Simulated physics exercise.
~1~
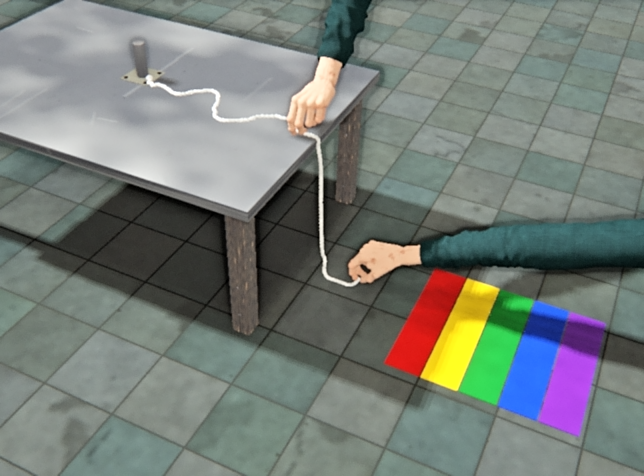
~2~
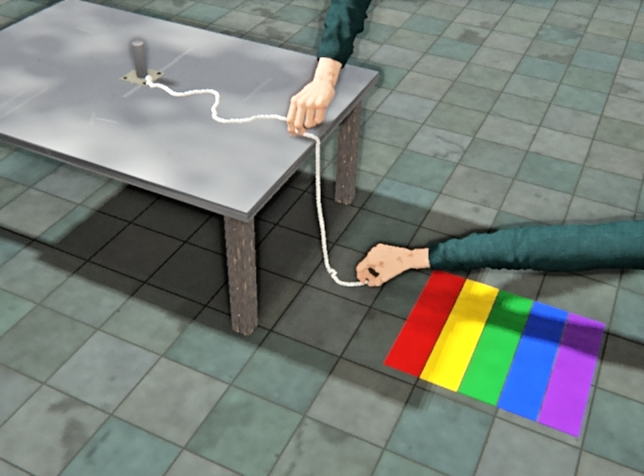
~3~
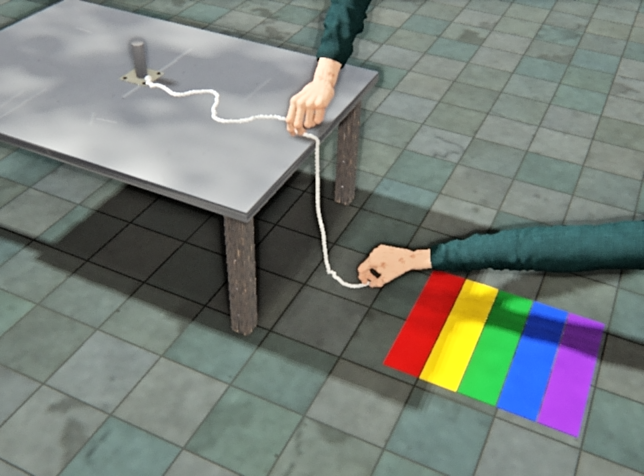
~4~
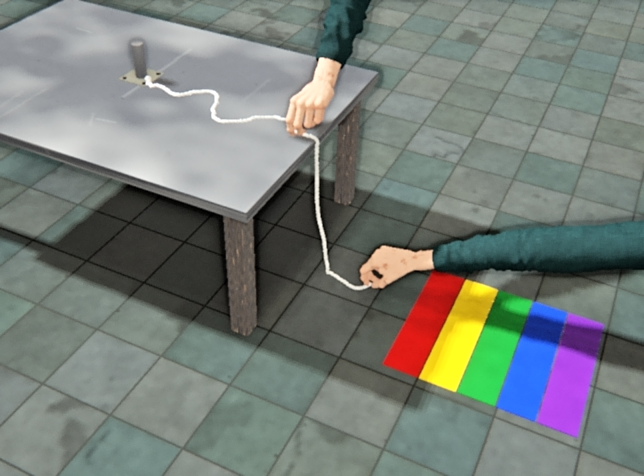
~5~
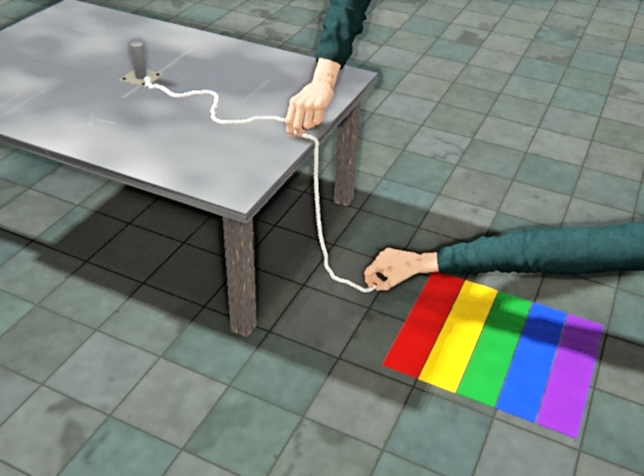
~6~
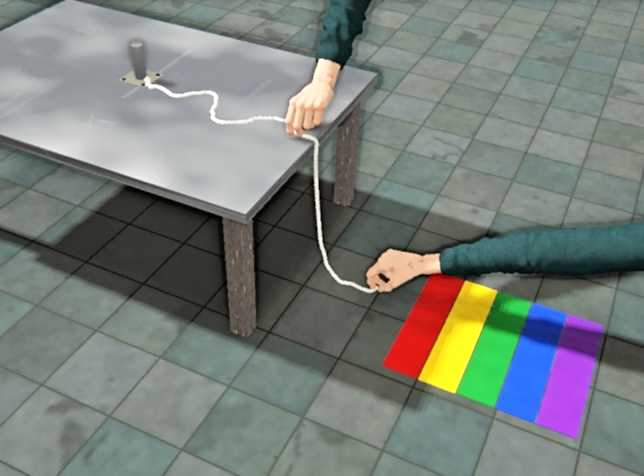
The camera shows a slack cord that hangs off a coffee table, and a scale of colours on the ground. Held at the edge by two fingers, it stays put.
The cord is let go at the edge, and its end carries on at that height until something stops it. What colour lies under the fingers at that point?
Blue.
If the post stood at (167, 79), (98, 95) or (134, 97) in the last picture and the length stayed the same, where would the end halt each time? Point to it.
Places per try: (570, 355); (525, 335); (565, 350).
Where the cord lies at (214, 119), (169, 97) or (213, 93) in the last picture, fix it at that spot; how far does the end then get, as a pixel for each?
It ends up near (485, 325) the first time, (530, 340) the second and (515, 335) the third.
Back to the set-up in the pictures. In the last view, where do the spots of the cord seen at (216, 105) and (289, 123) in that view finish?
Around (243, 111), then around (336, 156).
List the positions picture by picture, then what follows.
End (359, 278); red (411, 350); yellow (447, 364); green (485, 377); blue (524, 392); purple (564, 407), in the first picture.
End (367, 282); cord through (164, 87) (217, 99) (254, 118) (313, 137) (319, 203) (327, 265), in the second picture.
End (369, 283), in the third picture.
End (371, 284); cord through (163, 88) (217, 99) (253, 118) (312, 138) (317, 203) (327, 265), in the fourth picture.
End (375, 286), in the fifth picture.
End (377, 287); cord through (162, 89) (216, 100) (253, 120) (312, 139) (317, 204) (328, 267), in the sixth picture.
Early on, end near (466, 318); over yellow.
Midway, end near (514, 334); over green.
At the end of the slack, end near (542, 344); over blue. It gets as far as the blue strip.
